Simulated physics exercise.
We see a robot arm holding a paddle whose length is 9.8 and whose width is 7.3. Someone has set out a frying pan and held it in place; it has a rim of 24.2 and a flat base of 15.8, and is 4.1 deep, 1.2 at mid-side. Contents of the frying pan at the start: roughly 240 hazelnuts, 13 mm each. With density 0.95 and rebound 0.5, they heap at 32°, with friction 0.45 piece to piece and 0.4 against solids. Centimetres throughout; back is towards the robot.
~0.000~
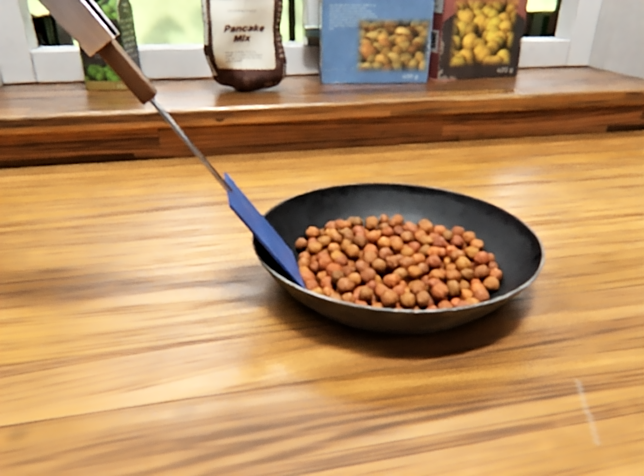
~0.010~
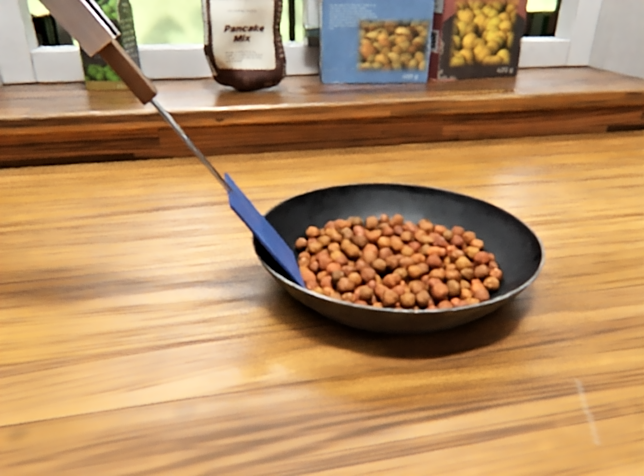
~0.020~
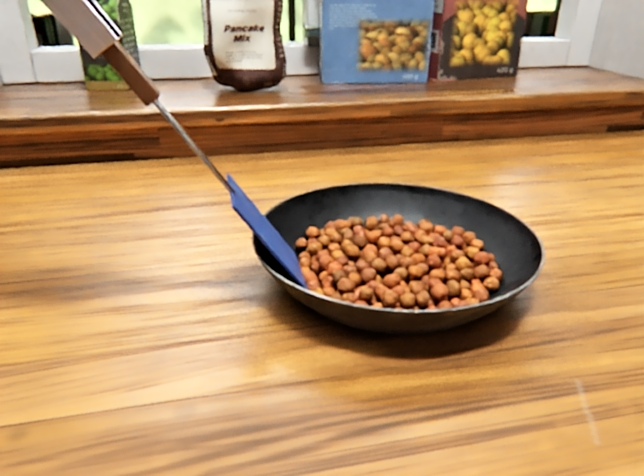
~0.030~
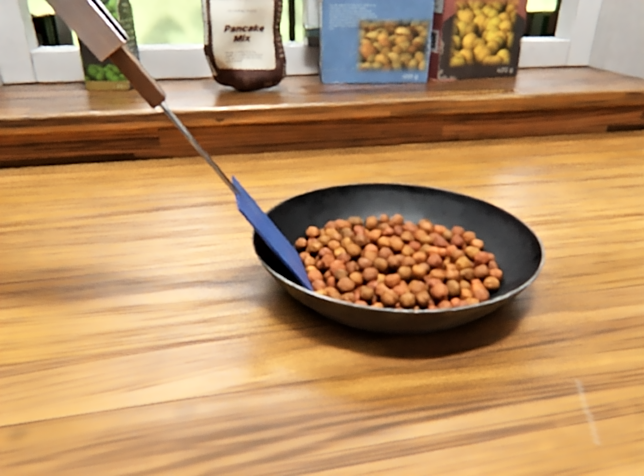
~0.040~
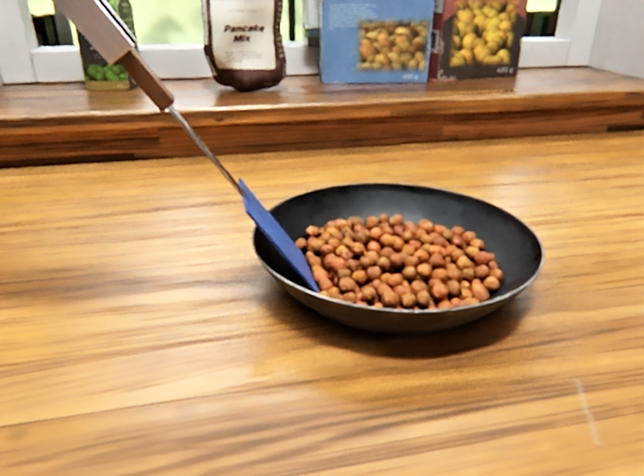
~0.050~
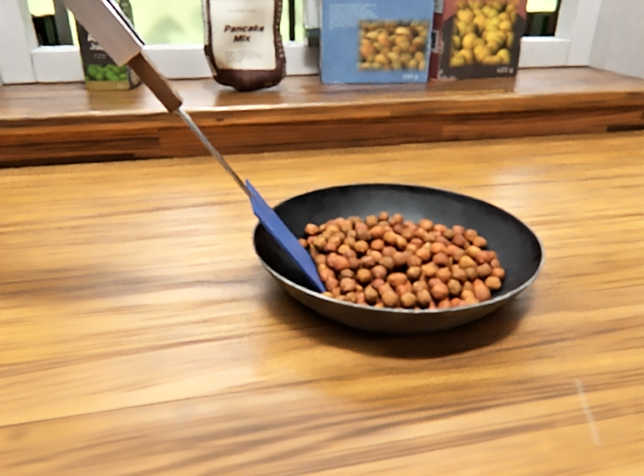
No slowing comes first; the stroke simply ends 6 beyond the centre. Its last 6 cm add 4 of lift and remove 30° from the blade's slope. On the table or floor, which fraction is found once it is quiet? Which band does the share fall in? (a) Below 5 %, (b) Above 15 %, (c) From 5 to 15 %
a.
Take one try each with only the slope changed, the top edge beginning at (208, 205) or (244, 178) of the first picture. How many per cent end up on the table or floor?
About 0% and 0%.
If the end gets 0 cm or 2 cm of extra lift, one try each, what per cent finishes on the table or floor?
First try around 0 percent, second try around 0 percent.
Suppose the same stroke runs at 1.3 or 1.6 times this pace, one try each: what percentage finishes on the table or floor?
Near 5 and near 5 percent respectively.
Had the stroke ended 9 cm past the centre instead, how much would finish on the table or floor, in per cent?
My guess would be around 15 per cent.
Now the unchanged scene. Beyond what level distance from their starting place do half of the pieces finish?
Near 2 cm, measured level.
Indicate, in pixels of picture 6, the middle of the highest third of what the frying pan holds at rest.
Roughly at (469, 237).
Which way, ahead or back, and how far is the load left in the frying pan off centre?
It rests close to 3.5 centimetres ahead of centre.
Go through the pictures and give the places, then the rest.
The first picture shows paddle top edge at (227, 188), sloping 56°; upper third of the load around (396, 254), from x 300 to 495, top at y 220; 236 in the frying pan.
The second picture shows paddle top edge at (228, 188), sloping 56°; upper third of the load around (396, 254), from x 300 to 495, top at y 220.
The third picture shows paddle top edge at (230, 189), sloping 56°; upper third of the load around (396, 254), from x 300 to 495, top at y 220.
The fourth picture shows paddle top edge at (235, 191), sloping 56°; upper third of the load around (395, 254), from x 300 to 495, top at y 220.
The fifth picture shows paddle top edge at (242, 193), sloping 56°; upper third of the load around (392, 252), from x 300 to 495, top at y 220.
The sixth picture shows paddle top edge at (250, 195), sloping 56°; upper third of the load around (393, 253), from x 300 to 500, top at y 220; 236 in the frying pan.
By 0.13 s, sloping 56°, highest piece 3 above the table; 236 in the frying pan.
By 0.21 s, sloping 43°, highest piece 5 above the table; 236 in the frying pan.
By 0.45 s, sloping 26°, highest piece 5 above the table; 233 in the frying pan, 3 on the table or floor.
By 1.50 s, sloping 26°, highest piece 4 above the table; 233 in the frying pan, 3 on the table or floor.
Final count, 233 in the frying pan, 3 on the table or floor. That is 1 % on the table or floor.
